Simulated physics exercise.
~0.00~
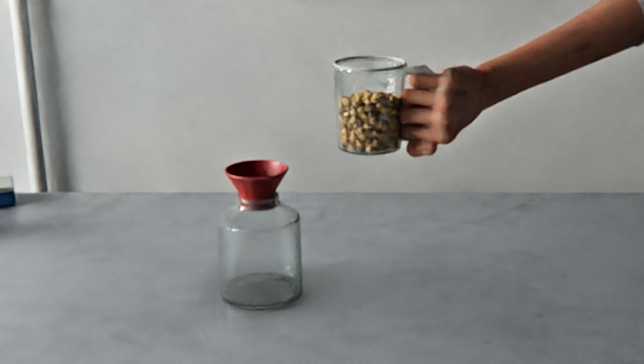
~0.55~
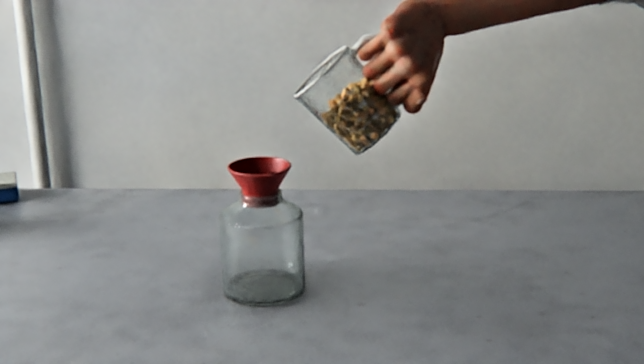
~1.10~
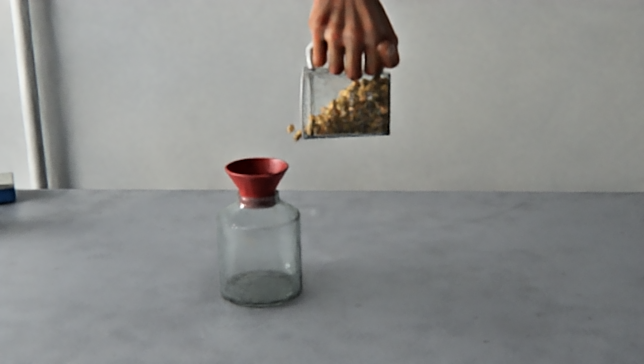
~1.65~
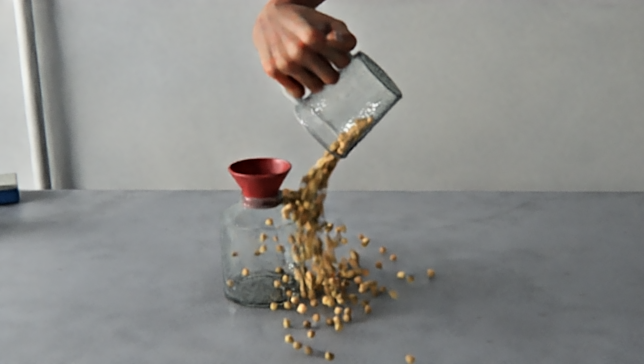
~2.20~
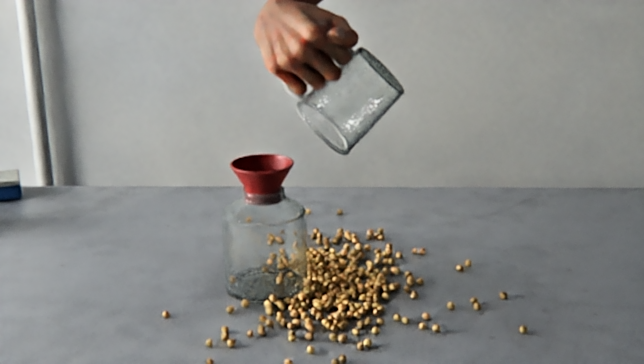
Dried chickpeas tipped by a hand from a clear cup miss the red funnel and scatter across the gray table.
